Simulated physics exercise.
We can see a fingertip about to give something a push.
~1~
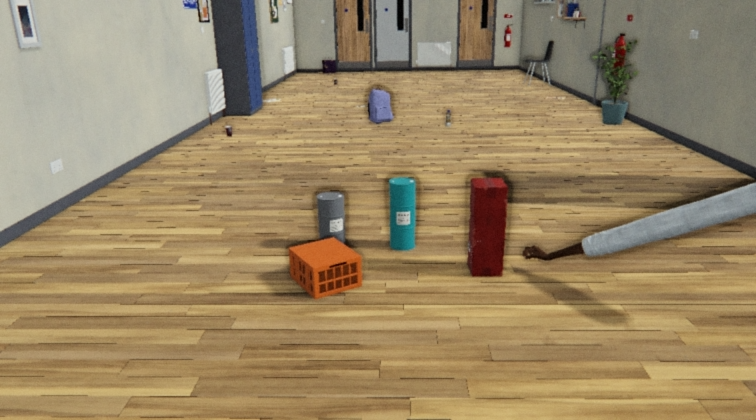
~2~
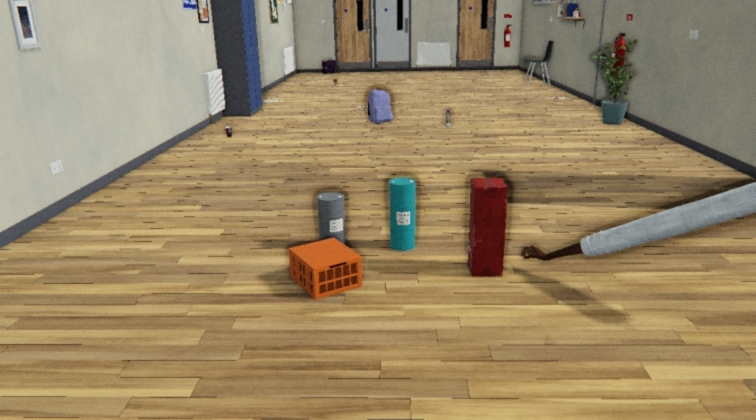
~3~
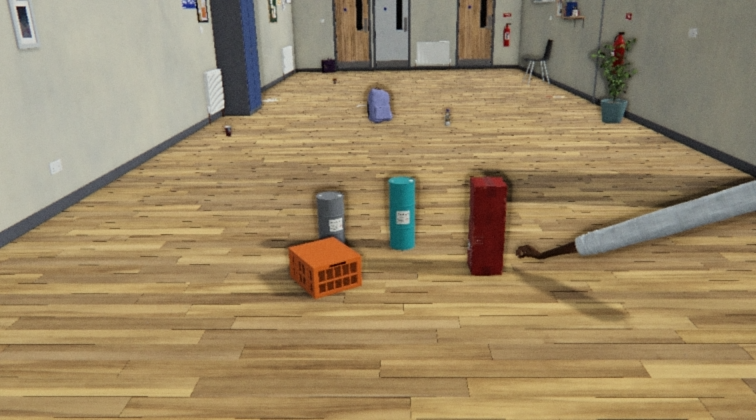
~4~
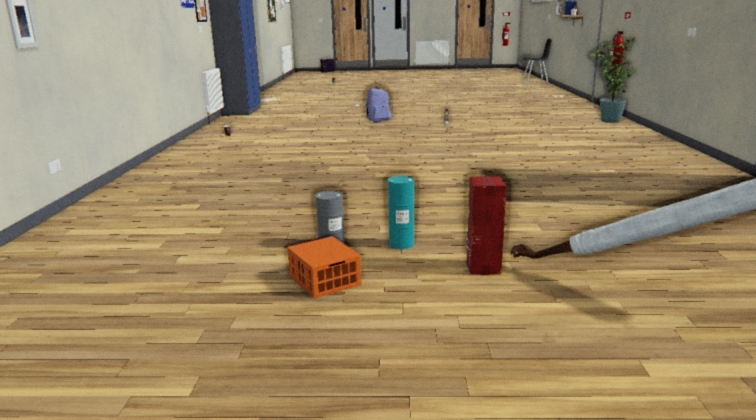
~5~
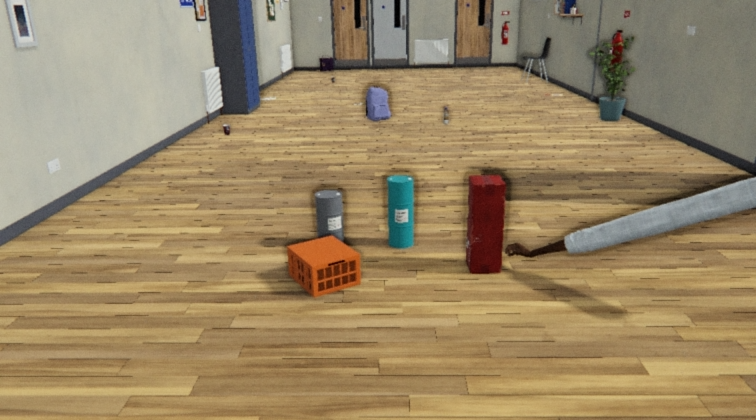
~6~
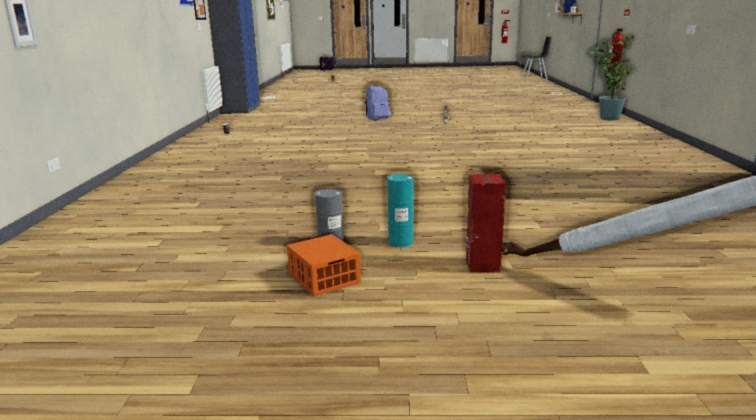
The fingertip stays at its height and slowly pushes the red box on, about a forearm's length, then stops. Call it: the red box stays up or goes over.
Stays up.
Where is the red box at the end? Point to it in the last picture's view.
At about (424, 224).
Then, 0.30 s later than the last frame, red box moved a little near (476, 224).
Then, 0.80 s later than the last frame, red box moved about its own width near (458, 224).
Then, 1.20 s later than the last frame, red box moved about its own width near (444, 224).
Then, 1.60 s later than the last frame, red box moved well along near (429, 224).
When it is over, moved from the start, red box. End places, in pixels of the last picture, red box near (424, 224).
